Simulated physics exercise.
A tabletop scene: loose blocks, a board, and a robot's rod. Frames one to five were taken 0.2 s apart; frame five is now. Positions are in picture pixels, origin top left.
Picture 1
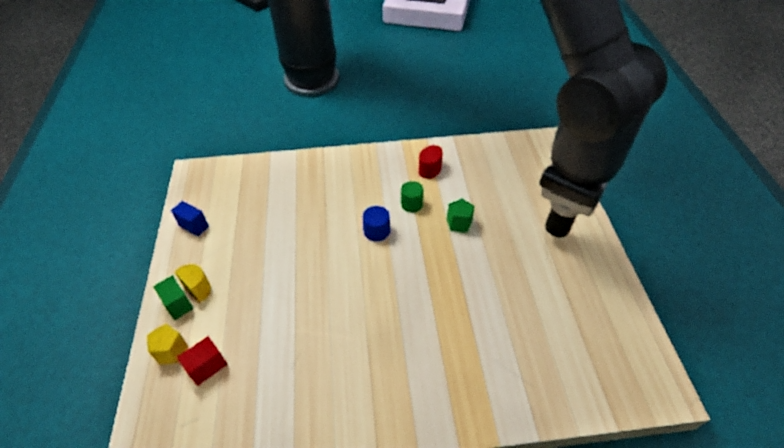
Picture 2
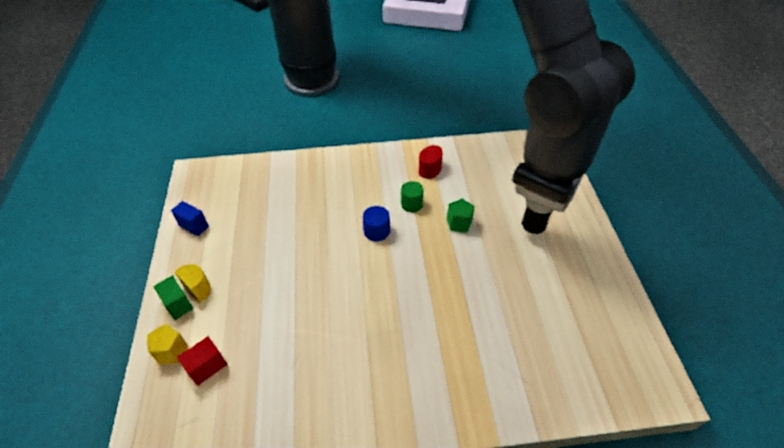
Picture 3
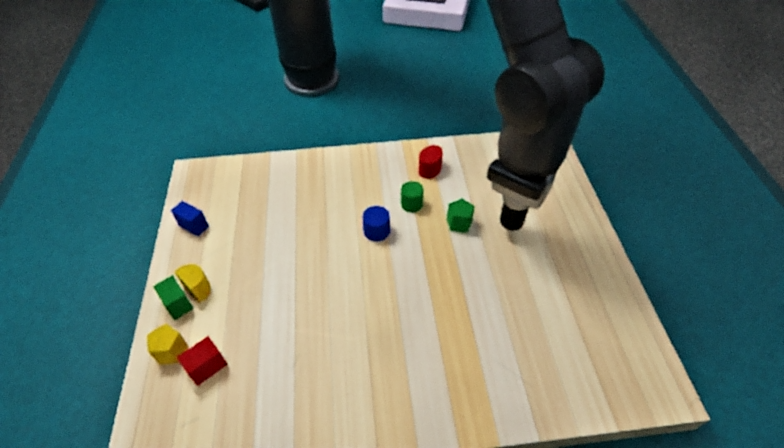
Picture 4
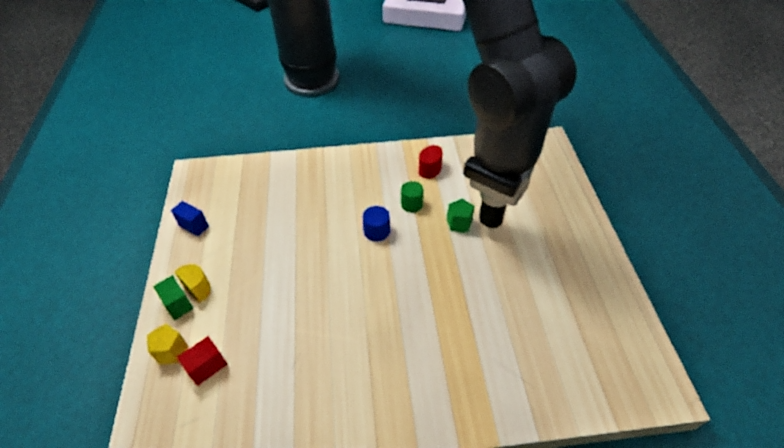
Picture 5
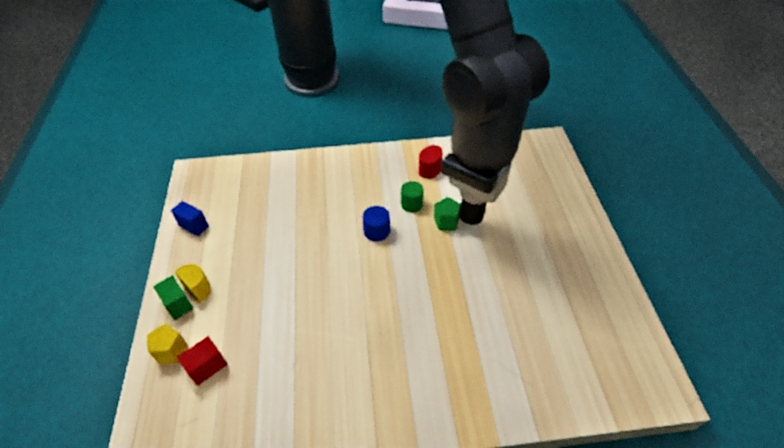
Black robot arm sliding its rod left across a wooden board of coloured blocks, nudging the green pentagon slightly left.
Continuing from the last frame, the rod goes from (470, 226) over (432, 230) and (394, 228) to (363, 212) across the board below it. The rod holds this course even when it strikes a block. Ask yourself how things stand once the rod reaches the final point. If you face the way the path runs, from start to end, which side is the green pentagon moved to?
Displaced right.
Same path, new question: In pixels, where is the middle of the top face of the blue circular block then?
The middle of its upper face should be somewhere near (346, 213).
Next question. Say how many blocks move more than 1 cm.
Most likely two.
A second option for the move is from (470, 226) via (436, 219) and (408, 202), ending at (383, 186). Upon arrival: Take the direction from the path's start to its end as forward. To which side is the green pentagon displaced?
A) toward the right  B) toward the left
That would be B.
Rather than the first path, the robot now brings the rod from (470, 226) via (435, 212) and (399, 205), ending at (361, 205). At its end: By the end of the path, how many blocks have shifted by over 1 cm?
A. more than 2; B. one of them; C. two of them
It's A.
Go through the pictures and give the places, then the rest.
Lower end of the rod at (557, 229), tops of blocks, blue circular block at (376, 215), green circular block at (412, 188), green pentagon at (462, 208), in the first frame.
Rod at (534, 226), blocks as before, in the second frame.
Rod at (511, 222), blocks as before, in the third frame.
Rod at (491, 219), blocks as before, in the fourth frame.
Rod at (472, 217), blue circular block at (376, 215), green circular block at (412, 188), green pentagon at (448, 206), in the fifth frame.
On the path given first. One third of the way, rod at (432, 220); green pentagon at (410, 205), turned 25° clockwise.
Two thirds of the way, rod at (394, 218); blue circular block at (368, 215); green circular block at (410, 187); green pentagon at (384, 196), turned 55° clockwise.
At the end, rod at (362, 203); blue circular block at (346, 213); green circular block at (410, 187); green pentagon at (369, 180), turned 100° clockwise.
